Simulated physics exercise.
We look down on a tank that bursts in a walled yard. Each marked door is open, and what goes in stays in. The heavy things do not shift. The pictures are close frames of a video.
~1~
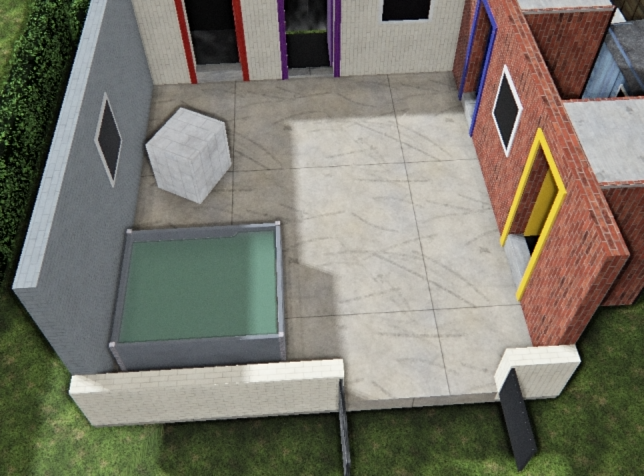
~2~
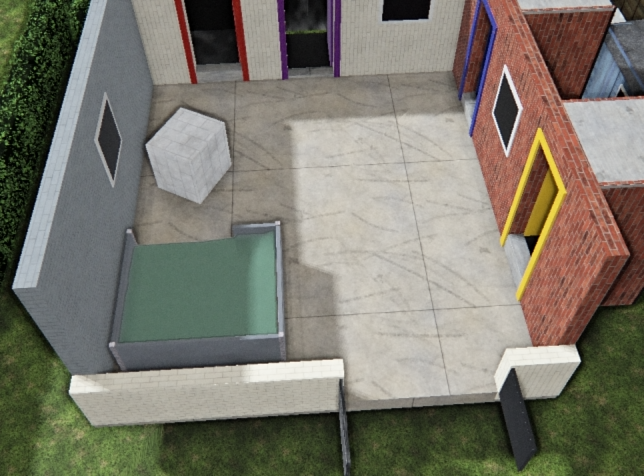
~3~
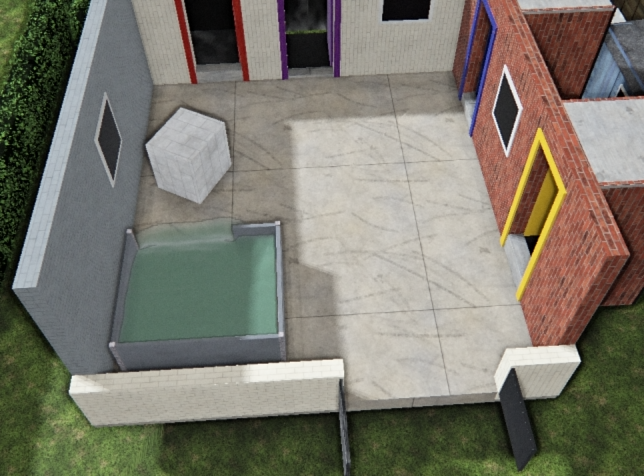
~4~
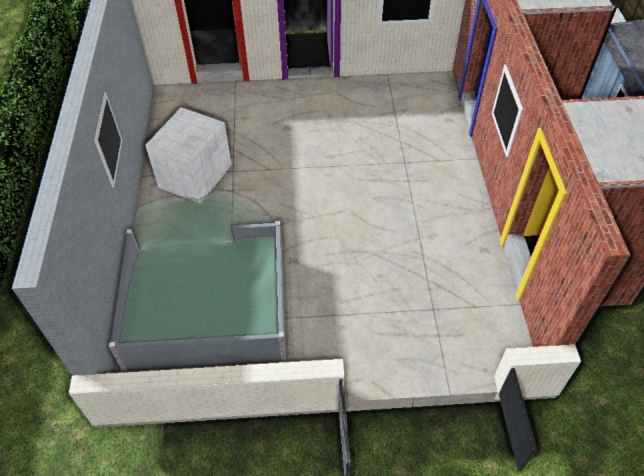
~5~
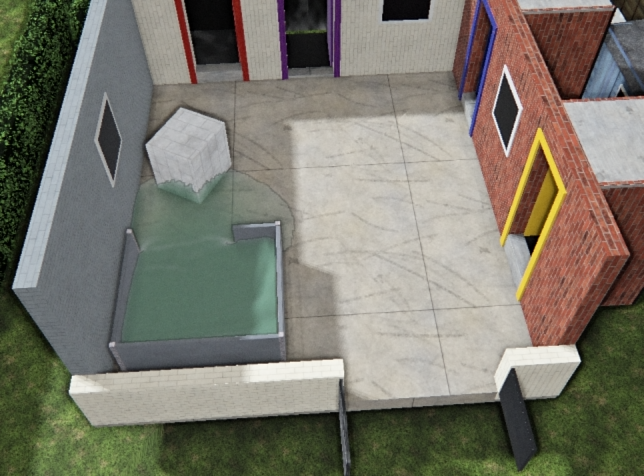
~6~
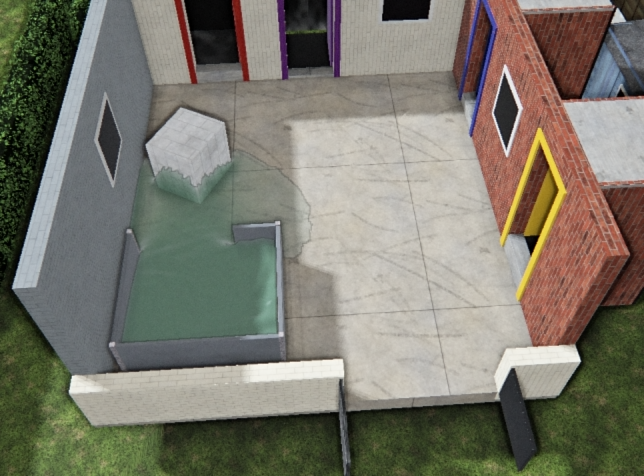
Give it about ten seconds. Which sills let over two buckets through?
One by one: The red door stays under that; the yellow door stays under that; the purple door takes more than that; the blue door stays under that.
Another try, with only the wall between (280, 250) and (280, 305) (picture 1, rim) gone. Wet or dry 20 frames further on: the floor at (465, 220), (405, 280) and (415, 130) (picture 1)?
In turn: Under water, awash, wet.
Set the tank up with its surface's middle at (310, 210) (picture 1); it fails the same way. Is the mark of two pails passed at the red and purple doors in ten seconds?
One by one: Red door takes more, purple door takes more.
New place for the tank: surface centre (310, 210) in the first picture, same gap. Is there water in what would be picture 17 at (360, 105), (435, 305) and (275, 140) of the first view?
As listed: Covered, not flooded, wet.
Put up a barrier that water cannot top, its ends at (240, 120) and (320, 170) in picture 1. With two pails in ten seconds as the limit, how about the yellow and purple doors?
My reading: Yellow takes less, purple is under.
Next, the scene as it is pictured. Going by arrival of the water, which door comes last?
Last comes the yellow door.
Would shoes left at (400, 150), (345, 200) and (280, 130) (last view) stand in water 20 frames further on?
In that order: Covered, covered, under water.
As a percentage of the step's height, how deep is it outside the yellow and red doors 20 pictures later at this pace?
In turn 0 and 50 per cent.
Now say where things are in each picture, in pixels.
Still water in the open tank at (202, 284), in the first frame.
Water pours out on the open tank's far side and has run to a hidden place, in the second frame.
Water pours out on the open tank's far side and has run to a hidden place, in the third frame.
Water pours out on the open tank's far side and has run to (224, 193), in the fourth frame.
Water pours out on the open tank's far side and has run to (232, 172), in the fifth frame.
Water pours out on the open tank's far side and has run to (143, 162), in the sixth frame.
A moment on, water covers 30 % of the floor; the red door not reached, the yellow door not reached, the purple door not reached, the blue door not reached.
Next, water covers 45 % of the floor; the red door wet at the sill, nothing in, the yellow door not reached, the purple door under two buckets in, the blue door not reached.
Then, water covers 70 % of the floor; the red door wet at the sill, nothing in, the yellow door not reached, the purple door over two buckets in, the blue door wet at the sill, nothing in.
Later, water covers 85 % of the floor; the red door wet at the sill, nothing in, the yellow door wet at the sill, nothing in, the purple door over two buckets in, the blue door under two buckets in.
In the end, water covers 95 % of the floor; the red door wet at the sill, nothing in, the yellow door wet at the sill, nothing in, the purple door over two buckets in, the blue door under two buckets in.
